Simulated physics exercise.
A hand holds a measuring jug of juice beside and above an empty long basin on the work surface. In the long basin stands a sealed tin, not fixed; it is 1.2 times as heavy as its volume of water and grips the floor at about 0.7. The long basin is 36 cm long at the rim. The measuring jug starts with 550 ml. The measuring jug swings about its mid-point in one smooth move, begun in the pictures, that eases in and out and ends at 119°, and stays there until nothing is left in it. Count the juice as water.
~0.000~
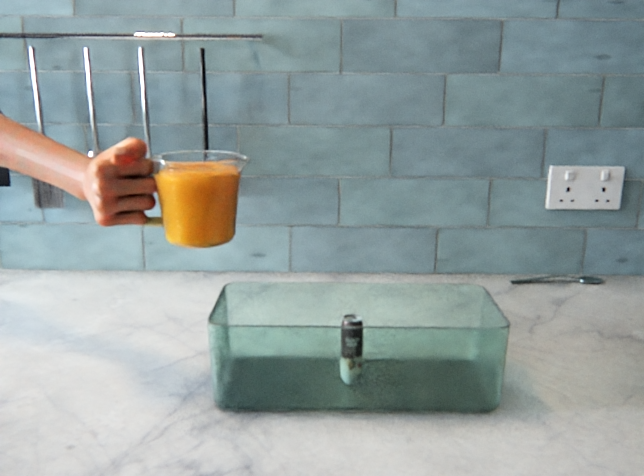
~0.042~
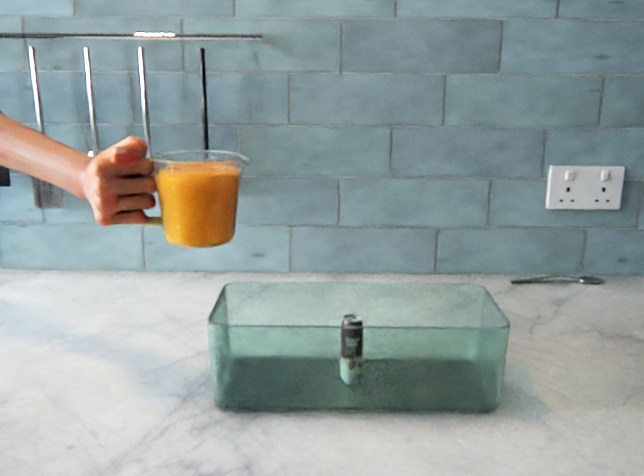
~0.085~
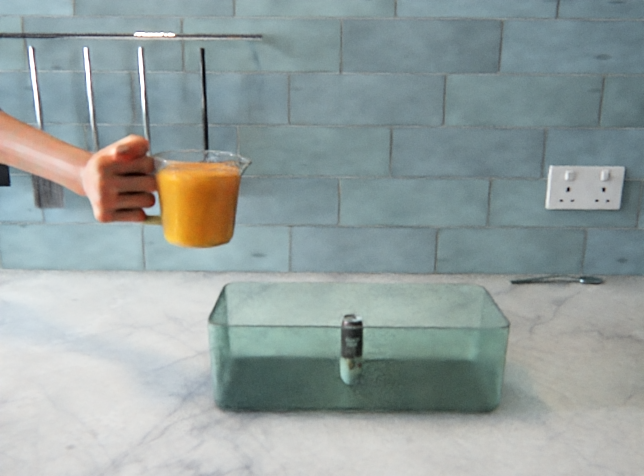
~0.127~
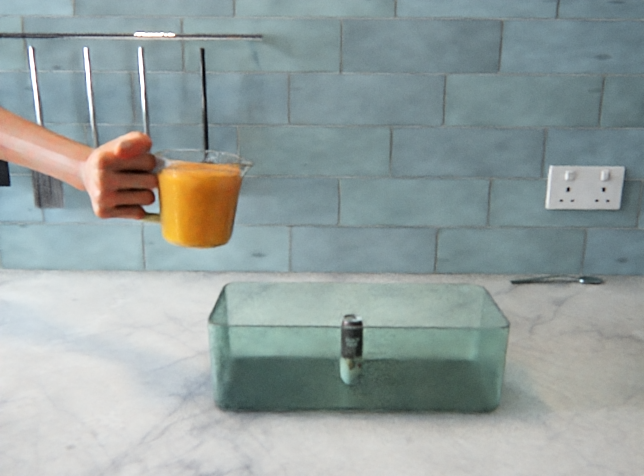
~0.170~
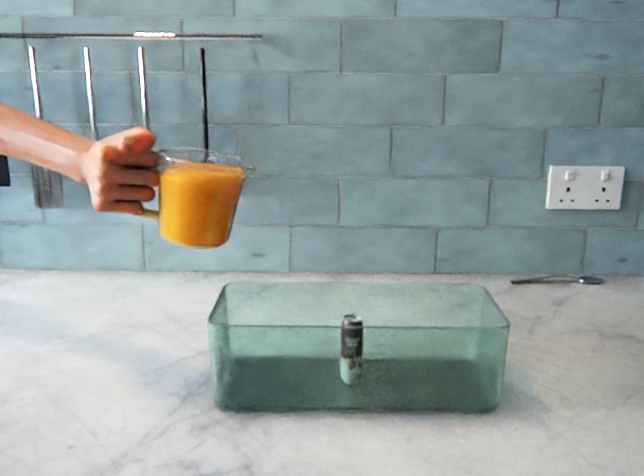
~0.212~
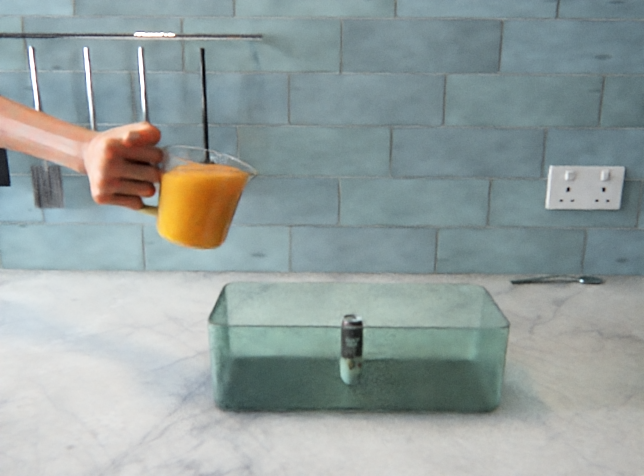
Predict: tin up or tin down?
The tin remains upright.
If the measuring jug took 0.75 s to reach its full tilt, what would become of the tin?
Then it stays up.
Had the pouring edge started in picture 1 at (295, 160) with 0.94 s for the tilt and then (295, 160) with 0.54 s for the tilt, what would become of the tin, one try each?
First it goes over; then it goes over.
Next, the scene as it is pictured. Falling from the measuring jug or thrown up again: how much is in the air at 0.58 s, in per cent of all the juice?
Near 26 in a hundred.
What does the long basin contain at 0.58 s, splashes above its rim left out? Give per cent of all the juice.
About 12 per cent.
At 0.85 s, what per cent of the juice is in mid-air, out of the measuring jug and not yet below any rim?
About 10 per cent.
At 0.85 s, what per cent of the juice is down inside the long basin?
About 84 per cent.
Then, 0.58 s in, the tilt is 81° and 62 per cent is still to pour; the tin stands where it began.
Then, 0.85 s in, the tilt is 116° and 6 per cent is still to pour; the tin stands where it began.
Then, 1.13 s in, the tilt is 119° and 0 per cent is still to pour; the tin stands where it began.
Then, 1.44 s in, the tilt is 119° and 0 per cent is still to pour; the tin stands where it began.
Finally, the tin stands where it began.
